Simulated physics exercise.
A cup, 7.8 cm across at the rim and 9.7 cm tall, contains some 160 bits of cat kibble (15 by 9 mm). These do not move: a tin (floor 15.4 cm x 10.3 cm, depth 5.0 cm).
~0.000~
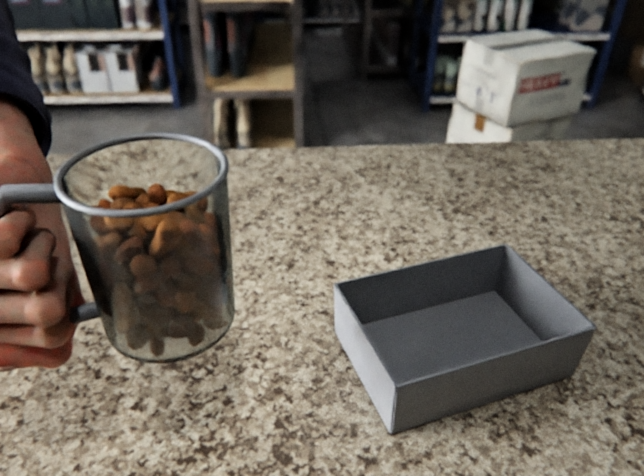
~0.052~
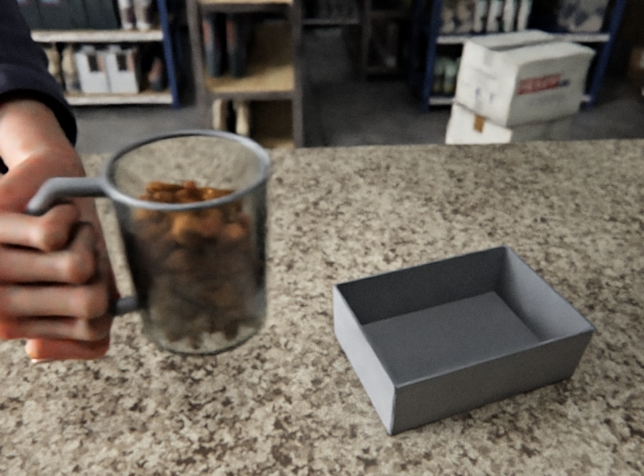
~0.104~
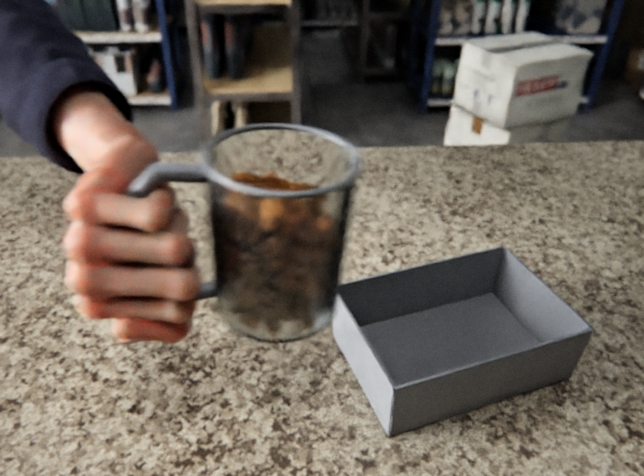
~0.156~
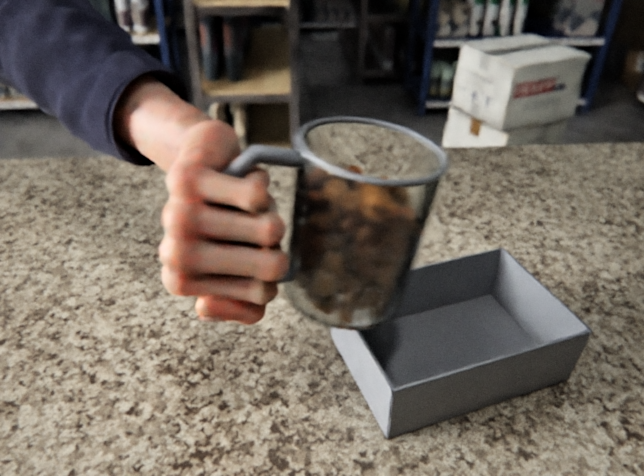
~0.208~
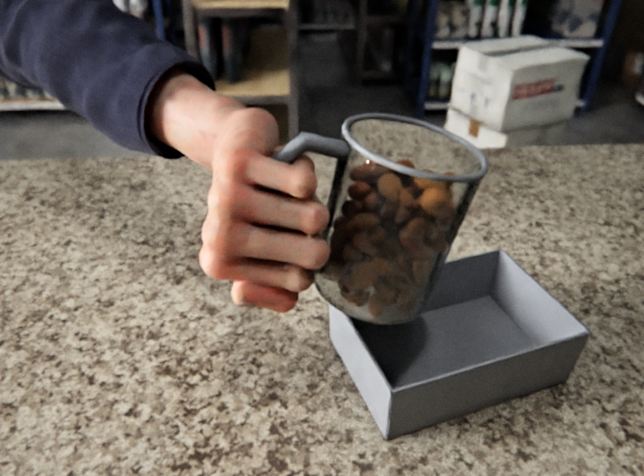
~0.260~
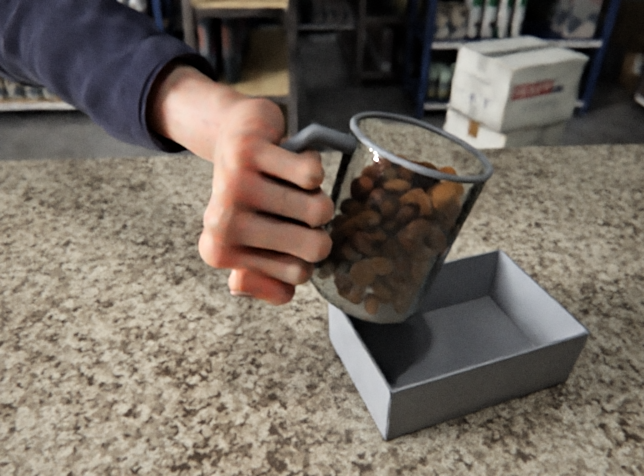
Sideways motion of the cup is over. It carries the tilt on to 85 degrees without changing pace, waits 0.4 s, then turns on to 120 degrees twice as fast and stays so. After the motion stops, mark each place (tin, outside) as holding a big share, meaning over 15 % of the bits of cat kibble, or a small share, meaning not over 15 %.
Tin: Big share; outside everything: Small share.
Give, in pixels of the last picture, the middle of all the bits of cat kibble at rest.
(481, 348), approximately.
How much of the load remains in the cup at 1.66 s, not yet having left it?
Share remaining: Approx. 90 %.
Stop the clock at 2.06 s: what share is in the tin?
I'd put it near 55 per cent.
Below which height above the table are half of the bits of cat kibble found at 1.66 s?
14 centimetres, roughly.
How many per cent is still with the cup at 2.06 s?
Close to 35 per cent of the load has not yet gone.
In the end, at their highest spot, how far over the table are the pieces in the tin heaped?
I'd put it at close to 4.0 cm.
Then, at 0.80 s, tilt 60 degrees; cup 100 %; middle of all pieces near (393, 224).
After 1.25 s, tilt 85 degrees; cup 100 %; middle of all pieces near (405, 226).
After 1.66 s, tilt 90 degrees; cup 90 %, tin 10 %; middle of all pieces near (409, 235).
After 2.06 s, tilt 120 degrees; cup 35 %, tin 55 %, in the air 5 %; middle of all pieces near (466, 305).
By 3.1 s all is still; outside 0 %, cup 0 %, tin 100 %.
